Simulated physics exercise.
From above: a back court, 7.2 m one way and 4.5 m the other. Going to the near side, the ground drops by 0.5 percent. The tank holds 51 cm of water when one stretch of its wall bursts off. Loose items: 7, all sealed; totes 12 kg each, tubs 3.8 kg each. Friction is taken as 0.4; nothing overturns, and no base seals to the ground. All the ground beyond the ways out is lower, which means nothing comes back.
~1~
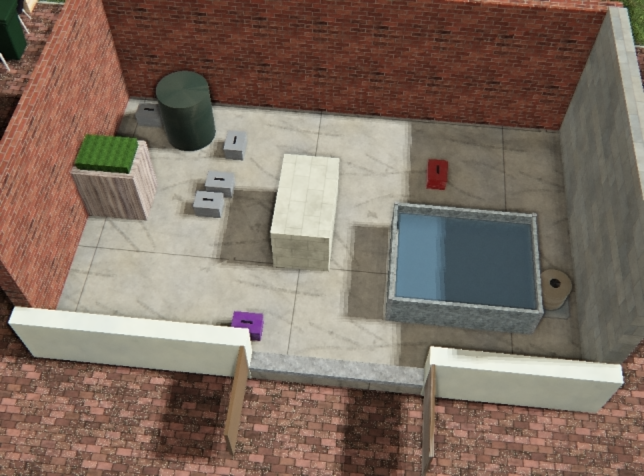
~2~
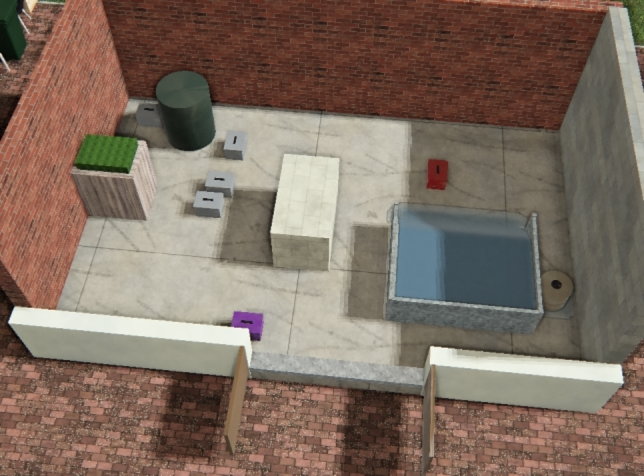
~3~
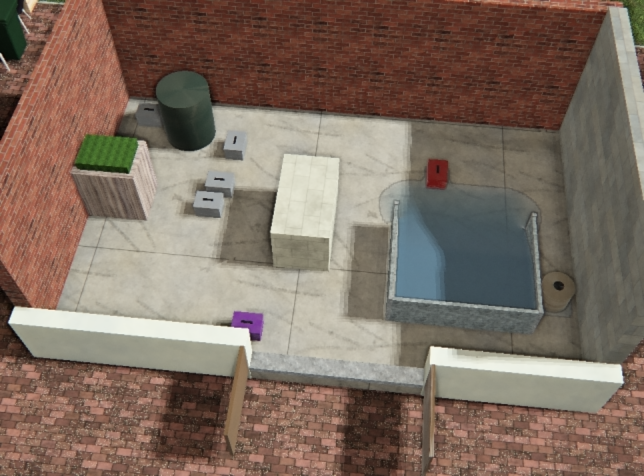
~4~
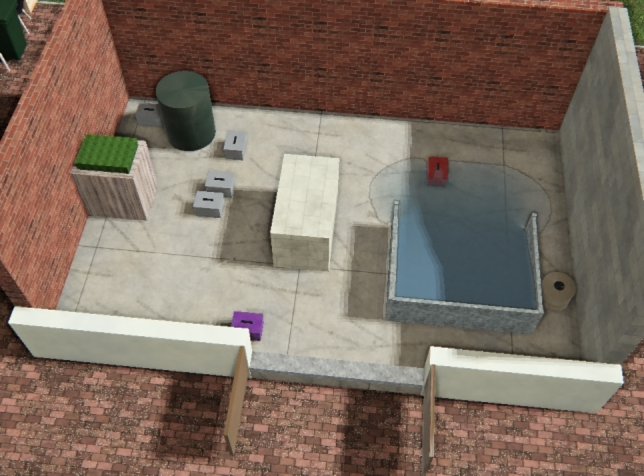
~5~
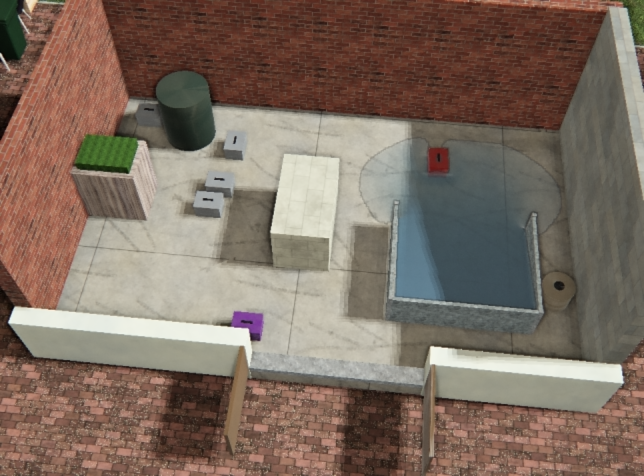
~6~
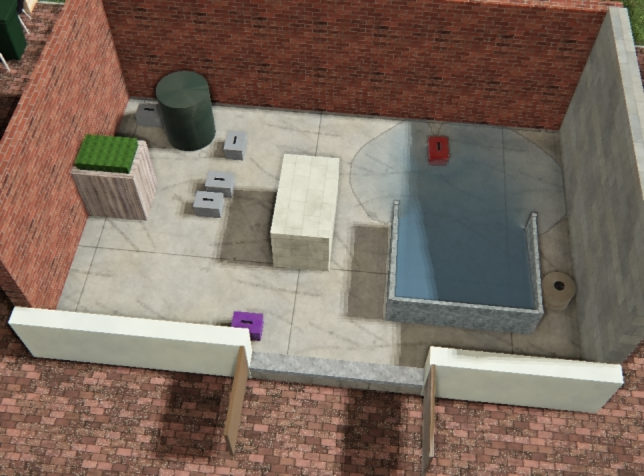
At the start, water sits inside a stone-walled tank on the right of a brick-walled court. The tank's far wall gives way and water spreads in a rounded sheet toward the back wall, reaching the red tote and pushing it slightly backward, while the purple tote stays still.
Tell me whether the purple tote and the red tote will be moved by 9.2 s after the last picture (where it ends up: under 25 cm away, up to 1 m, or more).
In the end the purple tote ends up pretty much in place; the red tote ends up well clear of its start.
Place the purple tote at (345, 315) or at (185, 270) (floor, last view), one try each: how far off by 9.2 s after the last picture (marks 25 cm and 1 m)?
Order of tries: It keeps its spot; it keeps its spot.
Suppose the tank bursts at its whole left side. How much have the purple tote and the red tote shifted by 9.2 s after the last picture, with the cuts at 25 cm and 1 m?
Then the purple tote goes a great distance and the red tote remains roughly in place.
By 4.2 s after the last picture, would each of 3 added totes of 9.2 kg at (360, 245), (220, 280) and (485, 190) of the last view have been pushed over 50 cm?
Taking them in the order given: Falls short, falls short and exceeds it.
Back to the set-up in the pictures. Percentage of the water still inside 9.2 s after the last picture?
Around 92 % of the water.
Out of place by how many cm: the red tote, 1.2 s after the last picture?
About 100 cm by then.
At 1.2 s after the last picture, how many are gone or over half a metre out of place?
Answer: 1.
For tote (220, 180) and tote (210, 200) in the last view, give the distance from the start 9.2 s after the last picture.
Lab note - net shifts in turn: 20 cm; 20 cm.
Then, 1.2 s after the last picture the purple tote is near (247, 322), 0.0 m from its start, aground; the red tote is near (399, 120), 1.1 m from its start, afloat; 0 of 7 are out; 1 afloat.
Then, 3.8 s after the last picture the purple tote is near (247, 322), 0.0 m from its start, aground; the red tote is near (249, 167), 2.9 m from its start, aground; 0 of 7 are out; 0 afloat.
Then, 6.2 s after the last picture the purple tote is near (247, 322), 0.0 m from its start, aground; the red tote is near (236, 171), 3.1 m from its start, aground; 1 of 7 are out; 1 afloat.
Then, 9.2 s after the last picture the purple tote is near (247, 322), 0.0 m from its start, aground; the red tote is near (236, 171), 3.1 m from its start, aground; 1 of 7 are out; 0 afloat.
